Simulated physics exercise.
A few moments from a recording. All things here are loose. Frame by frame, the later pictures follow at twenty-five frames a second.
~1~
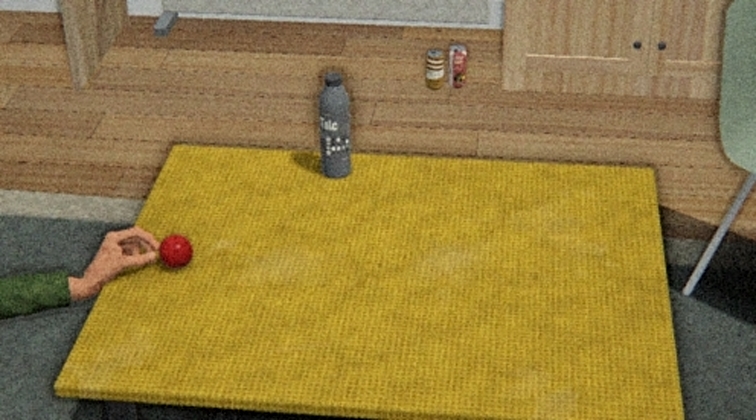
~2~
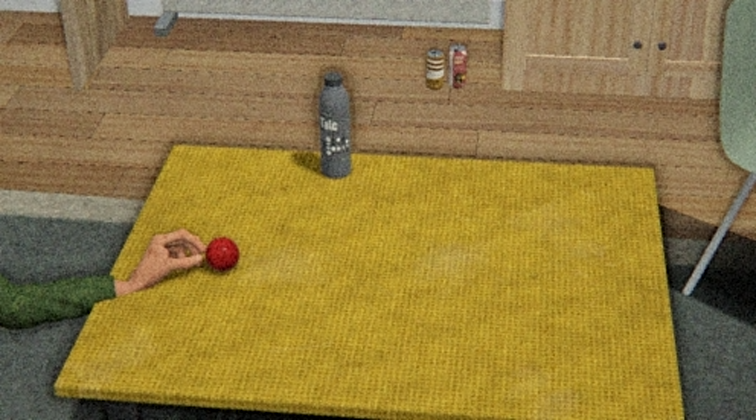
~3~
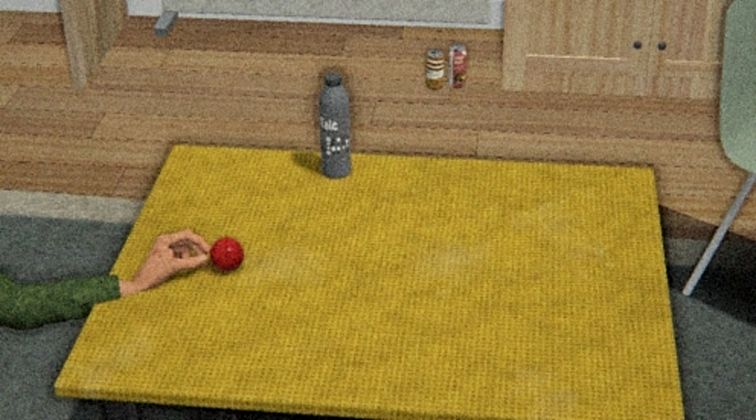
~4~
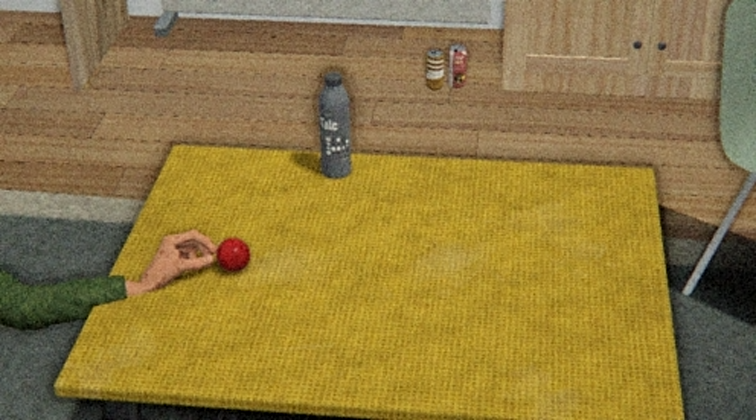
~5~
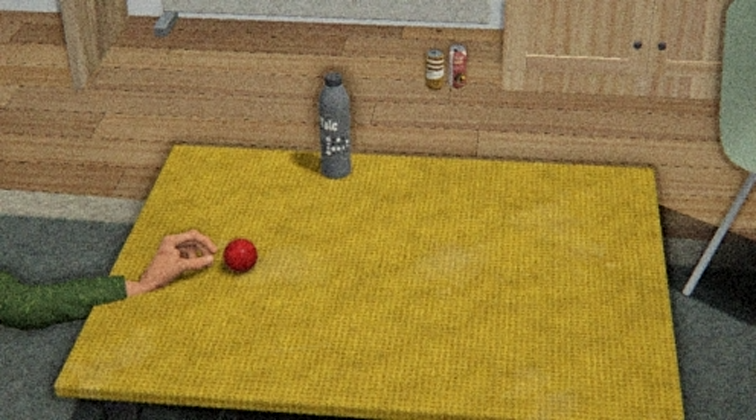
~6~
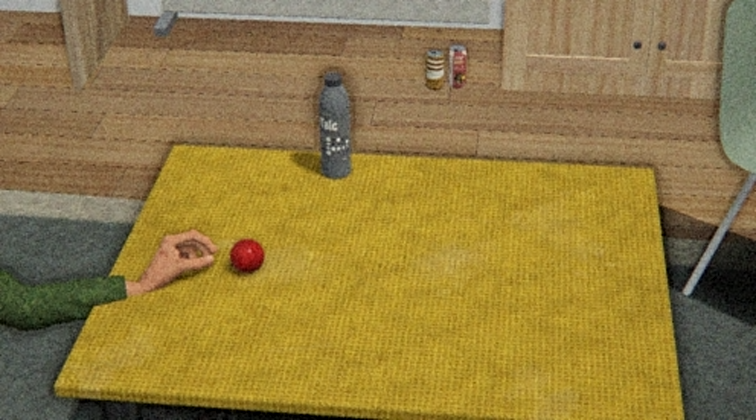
A red apple was moved a short way to the right across a yellow-topped table by a hand in a green sleeve, then edged slightly farther right, away from the still hand.
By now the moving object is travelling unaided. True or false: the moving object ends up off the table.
False.
Then, 0.20 s on from there, red apple shifted about its own width near (276, 258).
Then, 0.40 s on from there, red apple shifted well along near (297, 259).
In the end, moved from the start, red apple. At the end, from the last picture's camera, red apple near (313, 260).
